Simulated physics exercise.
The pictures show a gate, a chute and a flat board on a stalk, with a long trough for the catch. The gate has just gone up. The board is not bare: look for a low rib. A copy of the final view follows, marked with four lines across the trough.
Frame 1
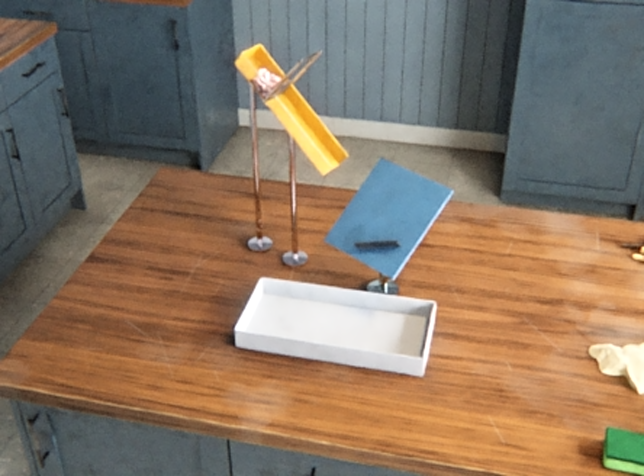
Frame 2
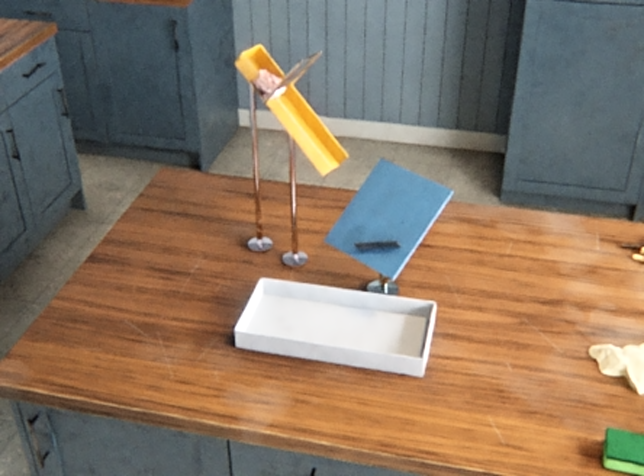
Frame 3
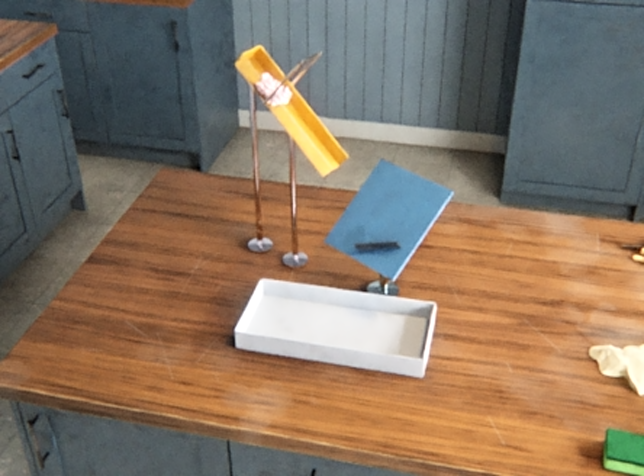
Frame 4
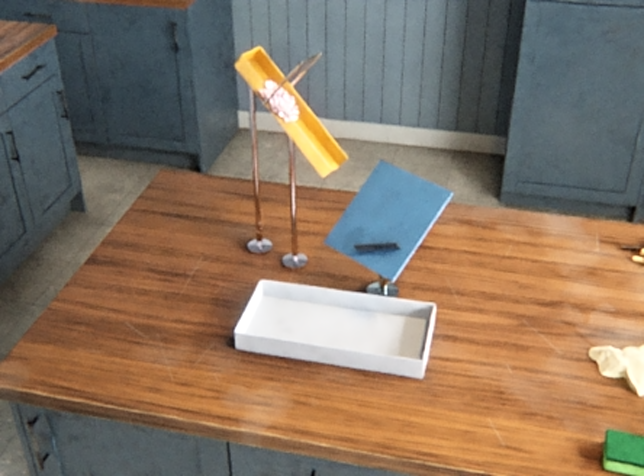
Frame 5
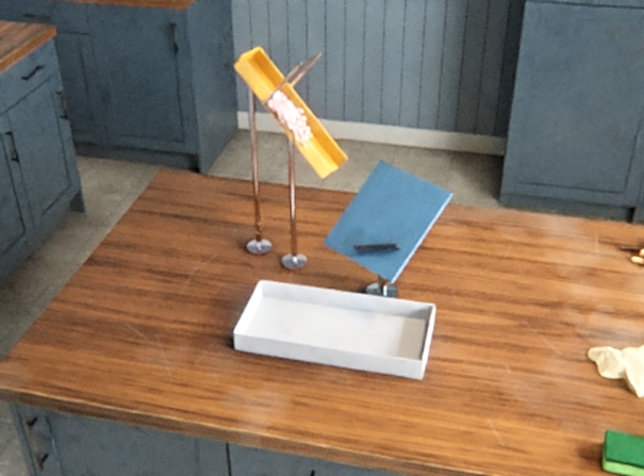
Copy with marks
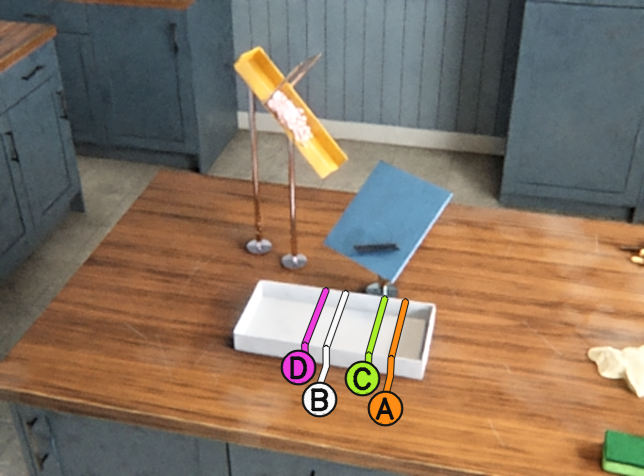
A wooden worktop fills most of the view, seen from above at an angle in a kitchen with blue-grey cupboards and panelling. On it stand a sloping yellow chute on two copper-coloured posts, a tilted blue board with a short dark strip, and an empty white trough, with cream cloth and a green block at right. Small pale pink pieces slide down the chute, spreading out, while everything else stays still.
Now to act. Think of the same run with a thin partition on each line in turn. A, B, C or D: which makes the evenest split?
The best line is D.
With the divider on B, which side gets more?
Left.
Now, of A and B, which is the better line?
B.
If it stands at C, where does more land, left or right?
Left.
On the marked copy, line A crosses the front rim at (391, 357); line B crosses the front rim at (326, 347); line C crosses the front rim at (368, 353); line D crosses the front rim at (305, 344).
If A is chosen, of what is caught, almost all on the left of the divider, just a few on the right.
If B is chosen, of what is caught, the larger part on the left of the divider, roughly a quarter on the right.
If C is chosen, of what is caught, the larger part on the left of the divider, about a tenth on the right.
If D is chosen, of what is caught, roughly half on the left of the divider, roughly half on the right.
